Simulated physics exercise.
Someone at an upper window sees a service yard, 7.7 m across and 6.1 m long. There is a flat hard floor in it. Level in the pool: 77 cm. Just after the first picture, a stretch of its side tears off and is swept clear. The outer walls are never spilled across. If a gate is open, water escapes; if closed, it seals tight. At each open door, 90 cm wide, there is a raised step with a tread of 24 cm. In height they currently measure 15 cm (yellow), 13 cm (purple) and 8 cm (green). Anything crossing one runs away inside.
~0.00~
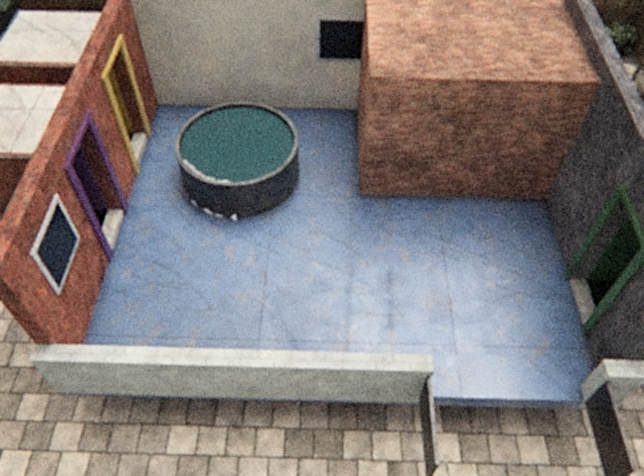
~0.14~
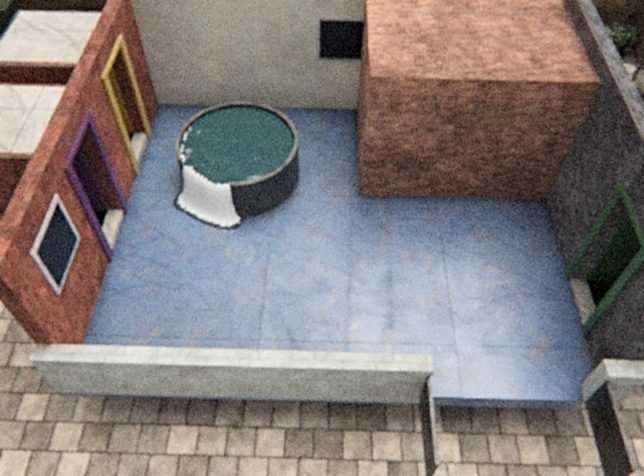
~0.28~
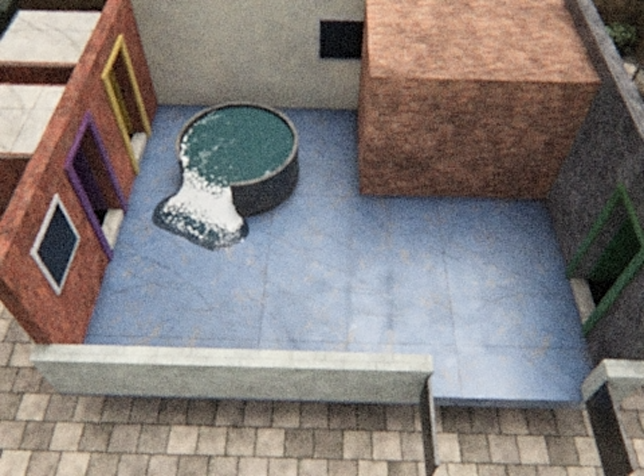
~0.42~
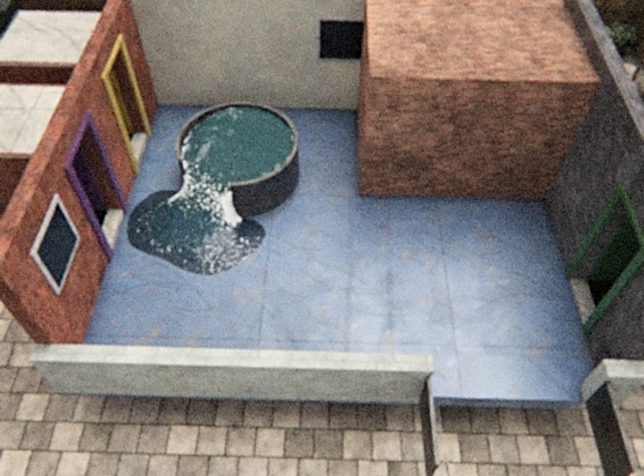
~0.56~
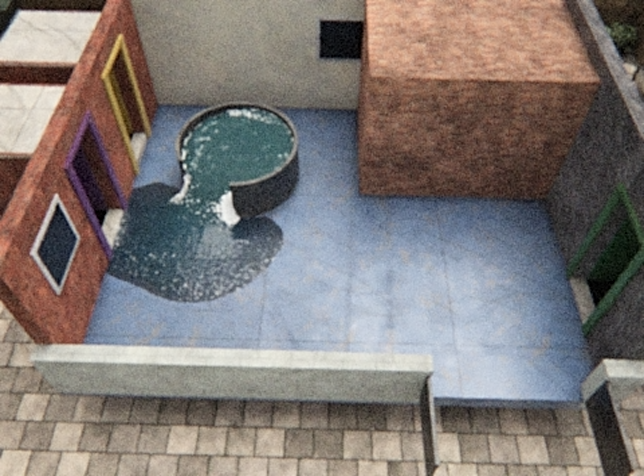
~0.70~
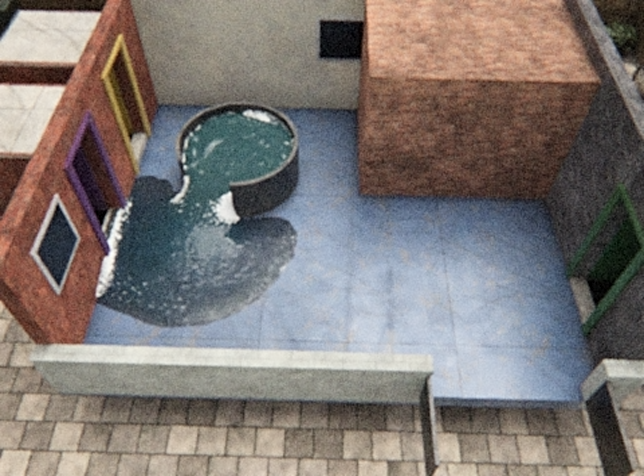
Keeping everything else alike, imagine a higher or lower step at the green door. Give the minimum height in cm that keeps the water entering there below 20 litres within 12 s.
It would need to be at least 11.5 cm high.
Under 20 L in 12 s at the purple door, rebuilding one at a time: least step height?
About 25 cm at purple.
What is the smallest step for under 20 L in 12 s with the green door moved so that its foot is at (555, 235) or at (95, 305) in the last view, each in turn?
Roughly 10.5 cm, then roughly 23 cm.
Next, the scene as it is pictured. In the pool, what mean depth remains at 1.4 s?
It averages close to 47 centimetres.
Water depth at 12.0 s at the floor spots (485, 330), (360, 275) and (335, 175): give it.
First 7, then 6, then 1 cm.
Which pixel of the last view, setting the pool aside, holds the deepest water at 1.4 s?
Near pixel (76, 370).
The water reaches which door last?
Green.
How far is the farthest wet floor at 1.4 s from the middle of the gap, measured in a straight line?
Close to 3.6 metres, I'd say.
After 1.4 s water covers 25 % of the floor, deepest (56 cm) near (76, 370); it has not reached the green door.
After 3.0 s water covers 35 % of the floor, deepest (32 cm) near (79, 359); it has not reached the green door.
After 12.0 s water covers 95 % of the floor, deepest (8 cm) near (586, 362); 7 cm at the green door, 70 litres in over its 8 cm step.
At the green door as built, the water arrived by 4.5 s and peaked near 15 cm at 5.2 s.
Run again over the same 12 s with other heights there, 34 litres in over 10 cm, 5 litres over 14 cm. The limit of 20 litres is kept from about 11.5 cm up.
